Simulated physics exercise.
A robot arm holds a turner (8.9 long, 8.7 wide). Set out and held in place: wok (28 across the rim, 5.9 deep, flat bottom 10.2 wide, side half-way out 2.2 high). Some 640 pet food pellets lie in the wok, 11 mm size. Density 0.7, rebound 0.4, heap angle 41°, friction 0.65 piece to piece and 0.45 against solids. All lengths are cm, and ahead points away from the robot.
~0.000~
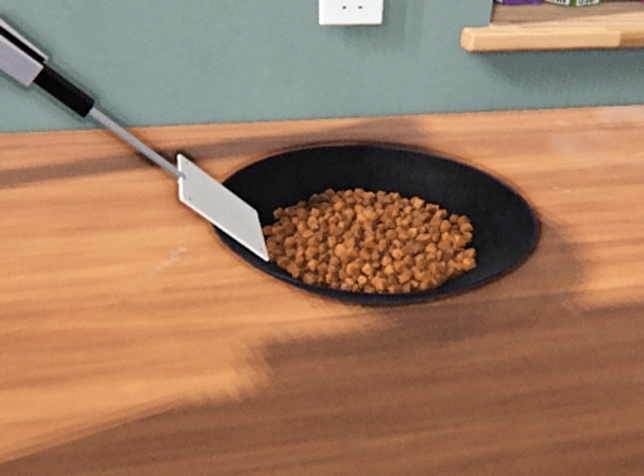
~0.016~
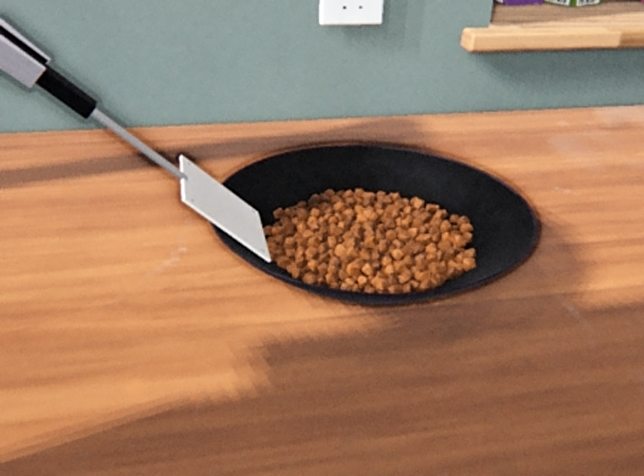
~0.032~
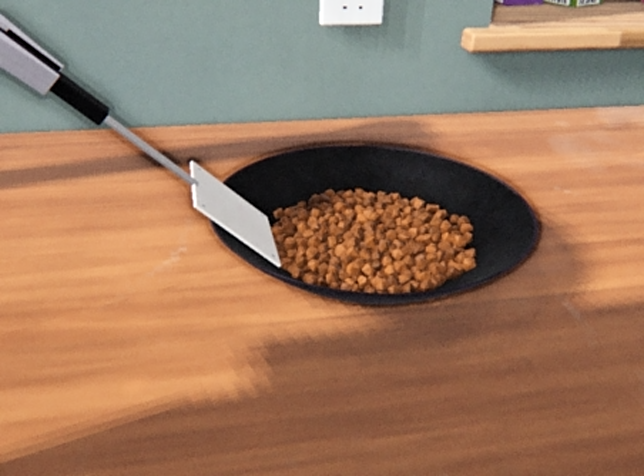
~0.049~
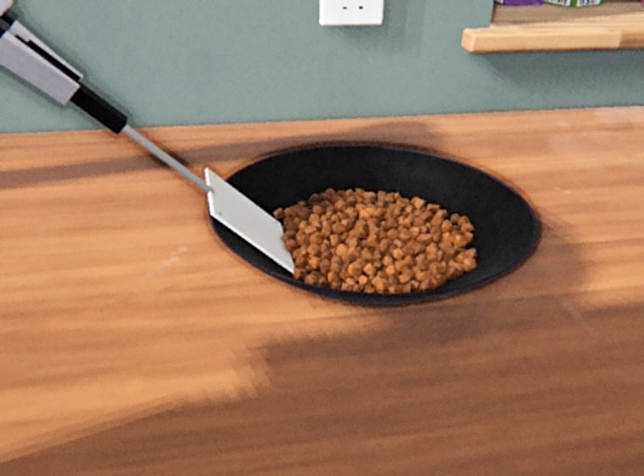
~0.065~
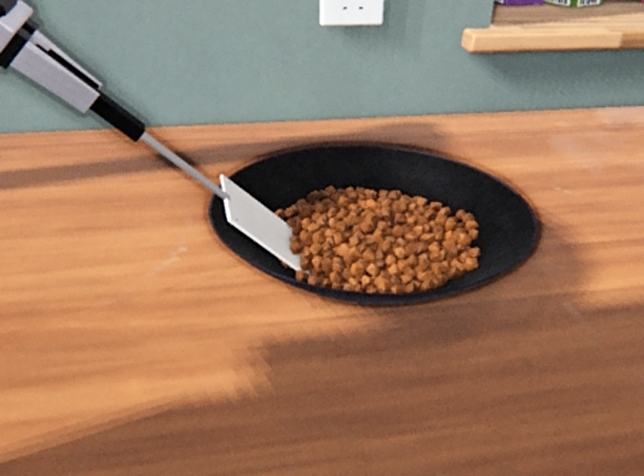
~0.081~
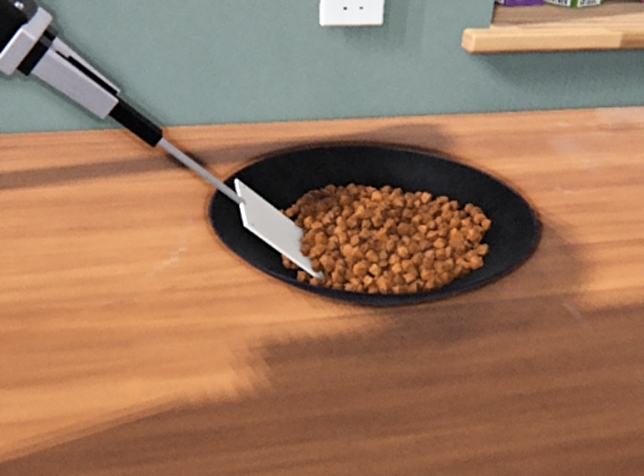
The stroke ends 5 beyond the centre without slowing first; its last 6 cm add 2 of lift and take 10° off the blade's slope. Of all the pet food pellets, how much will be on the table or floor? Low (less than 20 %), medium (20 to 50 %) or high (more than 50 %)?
On the table or floor the share is low, less than 20 %.
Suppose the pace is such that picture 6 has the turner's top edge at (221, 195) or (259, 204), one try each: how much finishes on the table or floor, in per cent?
About 0 and 10 per cent.
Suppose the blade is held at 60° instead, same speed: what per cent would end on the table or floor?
In that case some 10 per cent.
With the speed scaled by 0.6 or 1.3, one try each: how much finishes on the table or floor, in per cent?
Some 0 and 20 per cent.
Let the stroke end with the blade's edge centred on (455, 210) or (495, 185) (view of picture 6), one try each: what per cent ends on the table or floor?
About 35 and 55 per cent.
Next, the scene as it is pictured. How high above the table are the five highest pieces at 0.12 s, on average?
Some 7 cm.
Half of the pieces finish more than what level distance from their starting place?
Some 6 cm.
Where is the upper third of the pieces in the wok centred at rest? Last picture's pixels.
At about (467, 201).
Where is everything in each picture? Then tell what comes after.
Turner top edge at (180, 175), sloping 43°; upper third of the load around (370, 230), from x 270 to 470, top at y 195; 639 in the wok, in the first frame.
Turner top edge at (182, 176), sloping 43°; upper third of the load around (370, 230), from x 270 to 470, top at y 195, in the second frame.
Turner top edge at (193, 182), sloping 43°; upper third of the load around (371, 229), from x 270 to 470, top at y 195, in the third frame.
Turner top edge at (209, 190), sloping 43°; upper third of the load around (374, 228), from x 275 to 470, top at y 195, in the fourth frame.
Turner top edge at (225, 196), sloping 43°; upper third of the load around (379, 225), from x 280 to 475, top at y 190, in the fifth frame.
Turner top edge at (240, 201), sloping 43°; upper third of the load around (391, 222), from x 280 to 485, top at y 190; 639 in the wok, in the sixth frame.
By 0.12 s, sloping 43°, highest piece 7 above the table; 639 in the wok.
By 0.17 s, sloping 38°, highest piece 7 above the table; 638 in the wok, 1 on the blade or in flight.
By 0.39 s, sloping 33°, highest piece 8 above the table; 591 in the wok, 38 on the table or floor, 10 on the blade or in flight.
By 1.44 s, sloping 33°, highest piece 8 above the table; 590 in the wok, 49 on the table or floor.
Final count, 590 in the wok, 49 on the table or floor. That is 8 % on the table or floor.
